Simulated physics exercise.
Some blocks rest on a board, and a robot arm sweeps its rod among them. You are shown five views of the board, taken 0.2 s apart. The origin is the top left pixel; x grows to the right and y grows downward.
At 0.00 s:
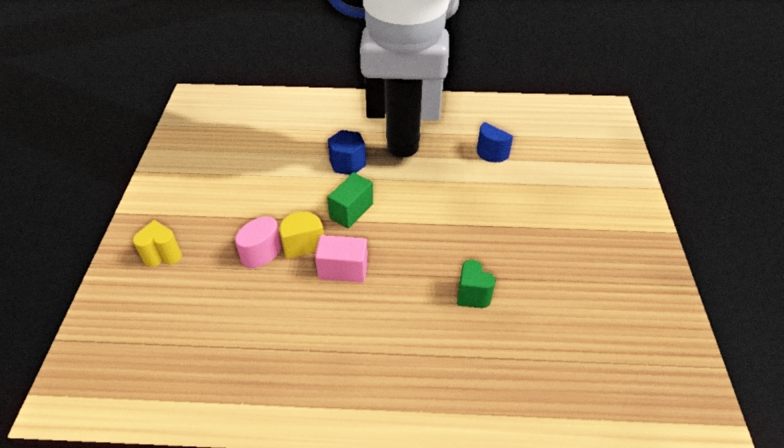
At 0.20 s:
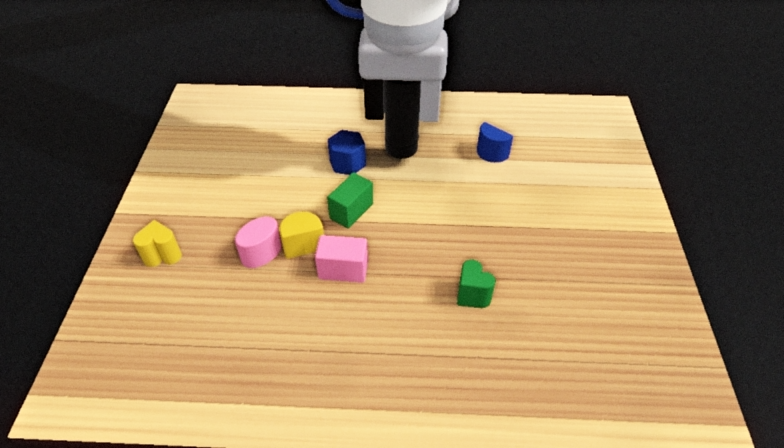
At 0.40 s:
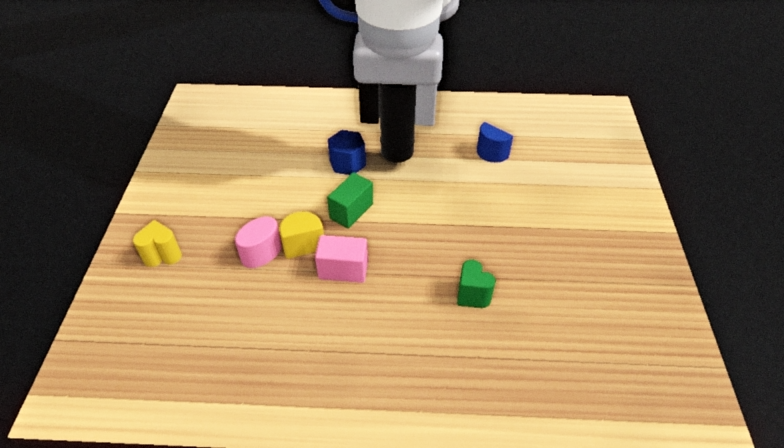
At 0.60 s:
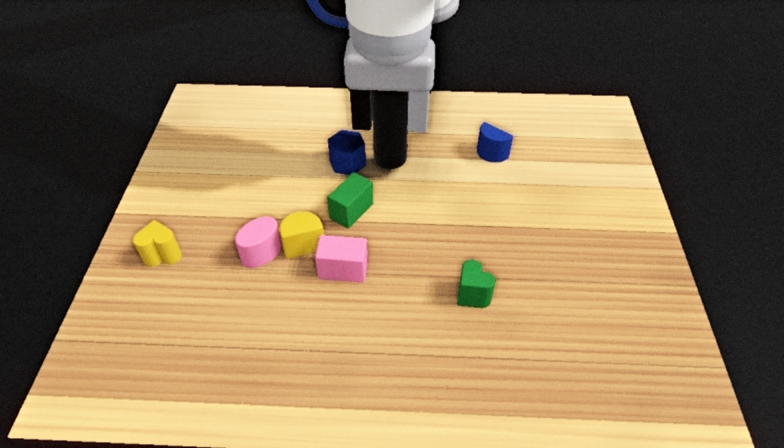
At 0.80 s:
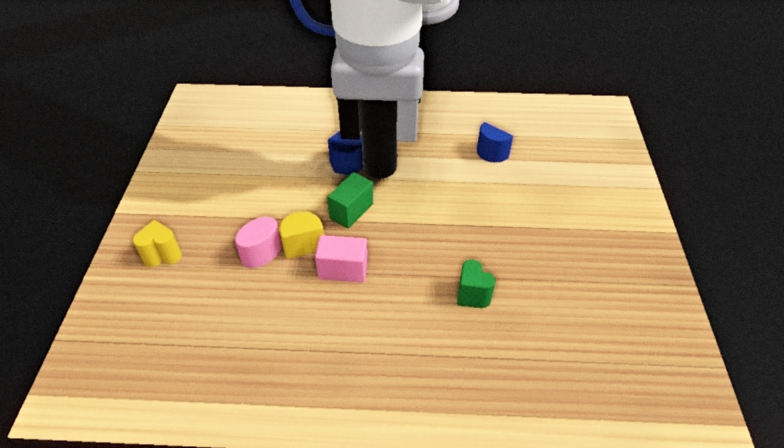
On a wooden board, a robot arm's black rod moves slightly left and nearer among still blocks.
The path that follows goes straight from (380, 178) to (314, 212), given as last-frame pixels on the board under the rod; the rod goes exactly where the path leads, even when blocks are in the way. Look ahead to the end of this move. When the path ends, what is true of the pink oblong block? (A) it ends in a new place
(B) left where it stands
My pick is B.
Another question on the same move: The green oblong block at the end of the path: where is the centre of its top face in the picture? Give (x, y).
Its top middle is near (331, 214).
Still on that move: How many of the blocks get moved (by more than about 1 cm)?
Shifted over 1 cm: One.
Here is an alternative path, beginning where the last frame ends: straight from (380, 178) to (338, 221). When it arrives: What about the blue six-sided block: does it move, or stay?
It will remain on its spot.
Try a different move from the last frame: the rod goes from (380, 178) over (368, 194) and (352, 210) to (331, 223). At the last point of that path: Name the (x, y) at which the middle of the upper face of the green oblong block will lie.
At (308, 230).
The first path, step by step. Halfway along, rod at (346, 185); green oblong block at (339, 201), turned 30° anticlockwise.
At the end, rod at (312, 202); pink oblong block in place; green oblong block at (331, 214), turned 65° anticlockwise.
